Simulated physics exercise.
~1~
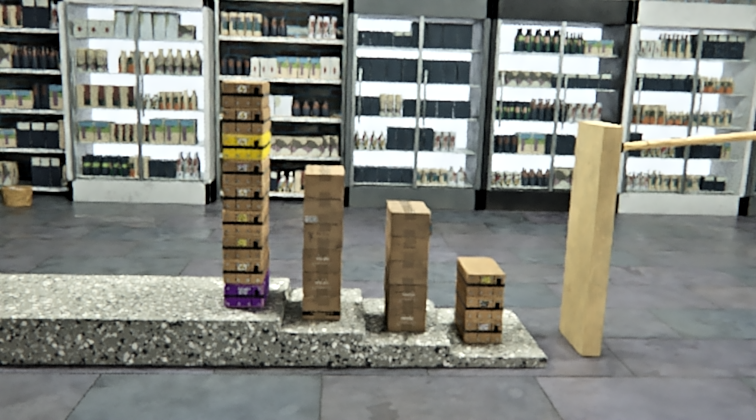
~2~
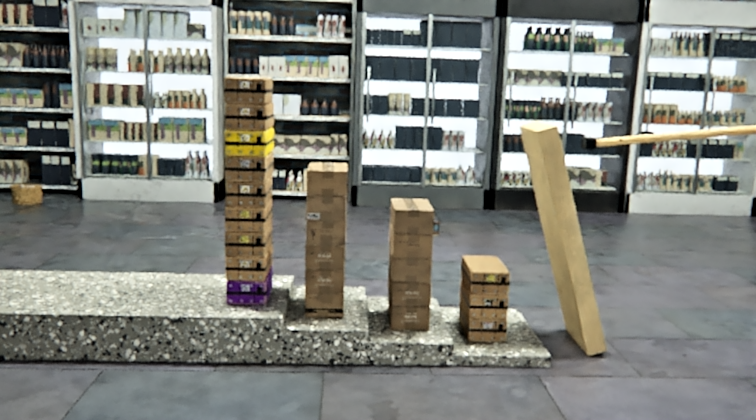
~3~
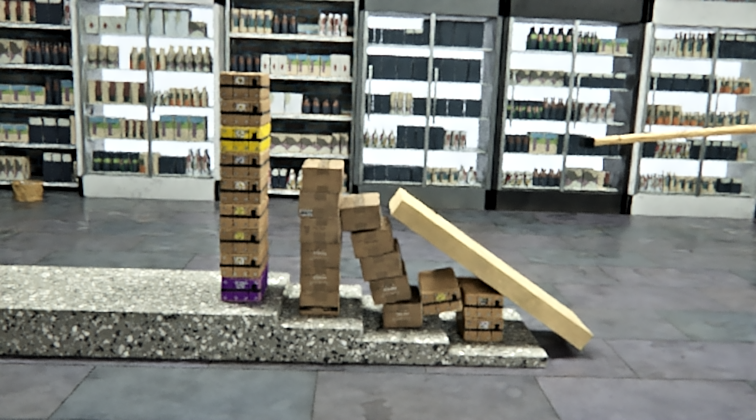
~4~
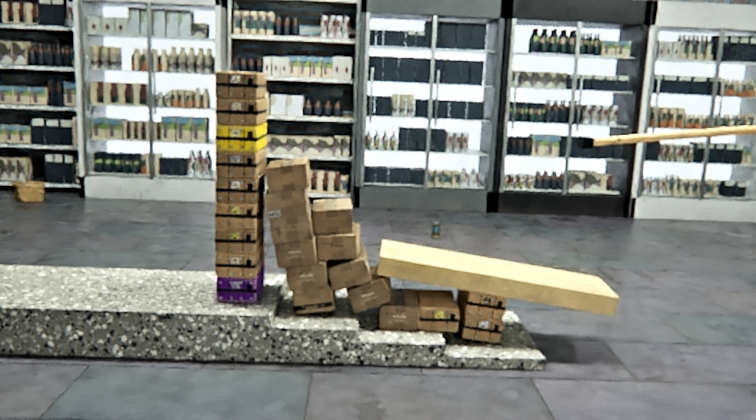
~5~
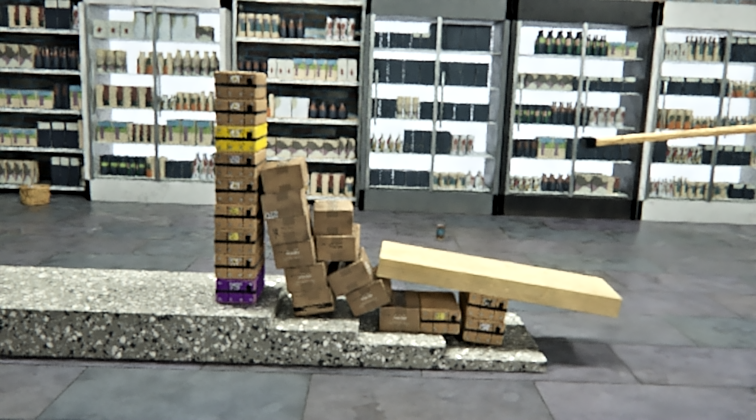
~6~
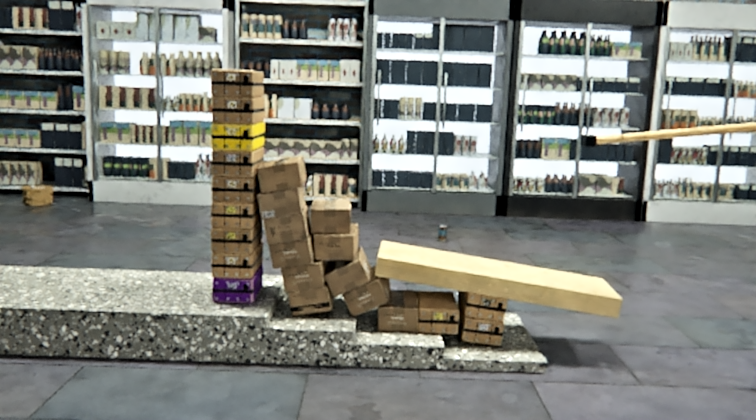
Shop aisle with stone steps, a pole pushing a wooden board into stacked boxes, shorter stacks slumping left, the tallest staying upright.
